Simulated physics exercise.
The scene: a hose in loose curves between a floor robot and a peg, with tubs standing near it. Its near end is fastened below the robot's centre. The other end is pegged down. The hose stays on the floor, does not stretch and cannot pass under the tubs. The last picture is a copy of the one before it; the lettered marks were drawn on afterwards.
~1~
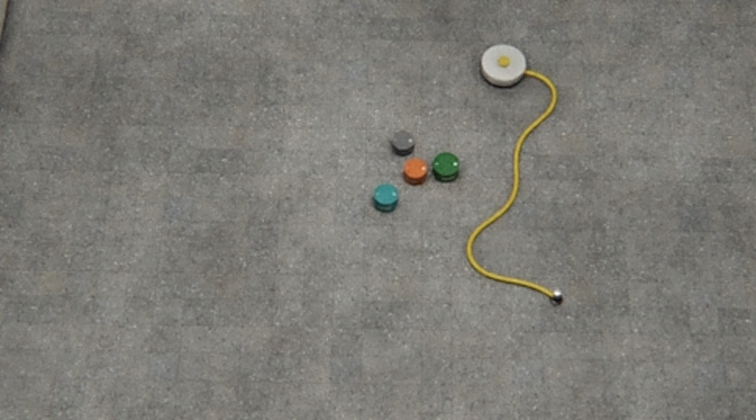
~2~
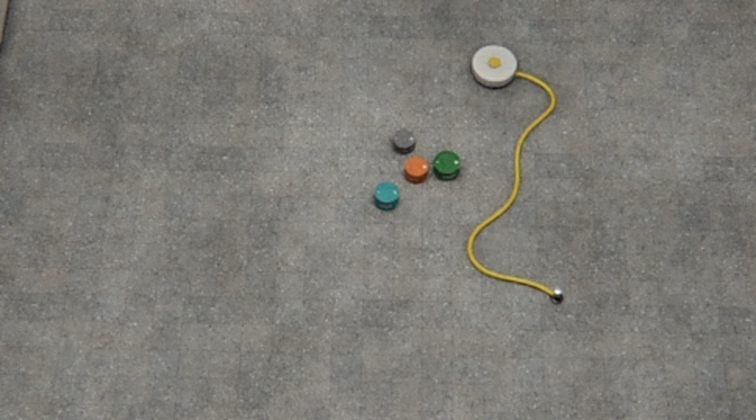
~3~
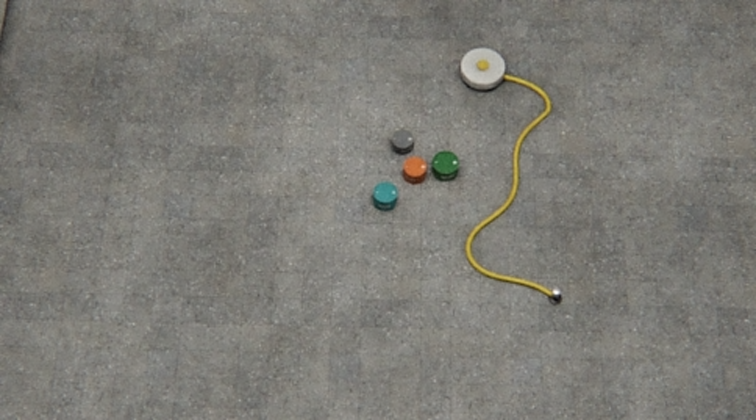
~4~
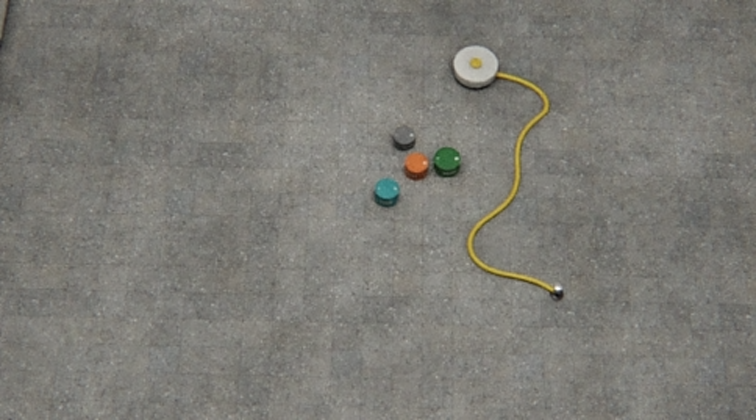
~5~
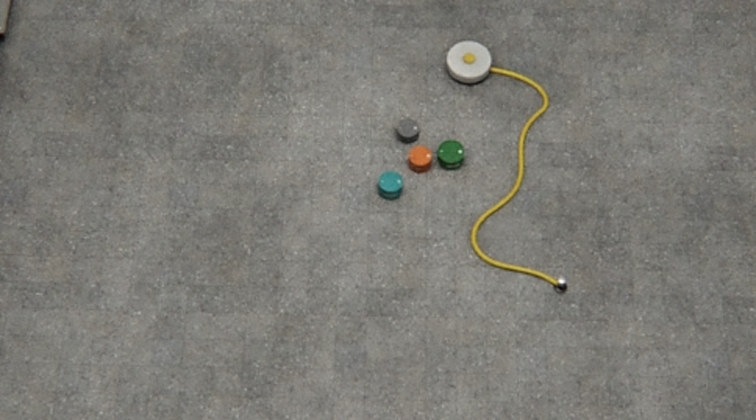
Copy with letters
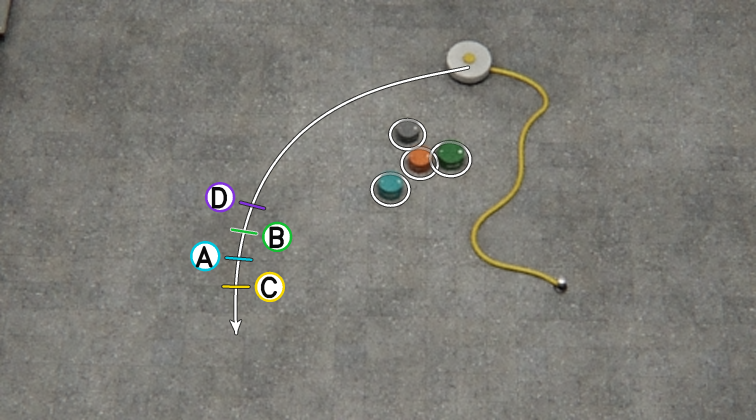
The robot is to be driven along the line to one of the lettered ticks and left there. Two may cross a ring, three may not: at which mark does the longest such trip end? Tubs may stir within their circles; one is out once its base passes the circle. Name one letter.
It can go as far as D.
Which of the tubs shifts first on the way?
The grey tub.
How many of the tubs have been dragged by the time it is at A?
By then, four.
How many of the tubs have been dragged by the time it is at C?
Four.
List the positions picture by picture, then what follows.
The first frame shows robot (503, 66); peg (557, 296); orange tub (415, 172).
The second frame shows robot (494, 67); grey tub (404, 142).
The third frame shows robot (482, 70); green tub (445, 166).
The fourth frame shows robot (475, 68); orange tub (416, 167).
The fifth frame shows robot (469, 63); turquoise tub (391, 186); green tub (451, 155); peg (561, 284).
On the marked copy, A at (239, 259); B at (244, 232); C at (236, 287); D at (252, 205); the route from (468, 68) via (285, 150) to (236, 333).
Taking D. A third of the way, robot (375, 86).
Two thirds of the way, robot (294, 135).
When it is over, robot (252, 201); grey tub (398, 162); green tub (445, 166); two over the rings.
As for the rest, A has four over the rings; B has three over the rings; C has four over the rings.
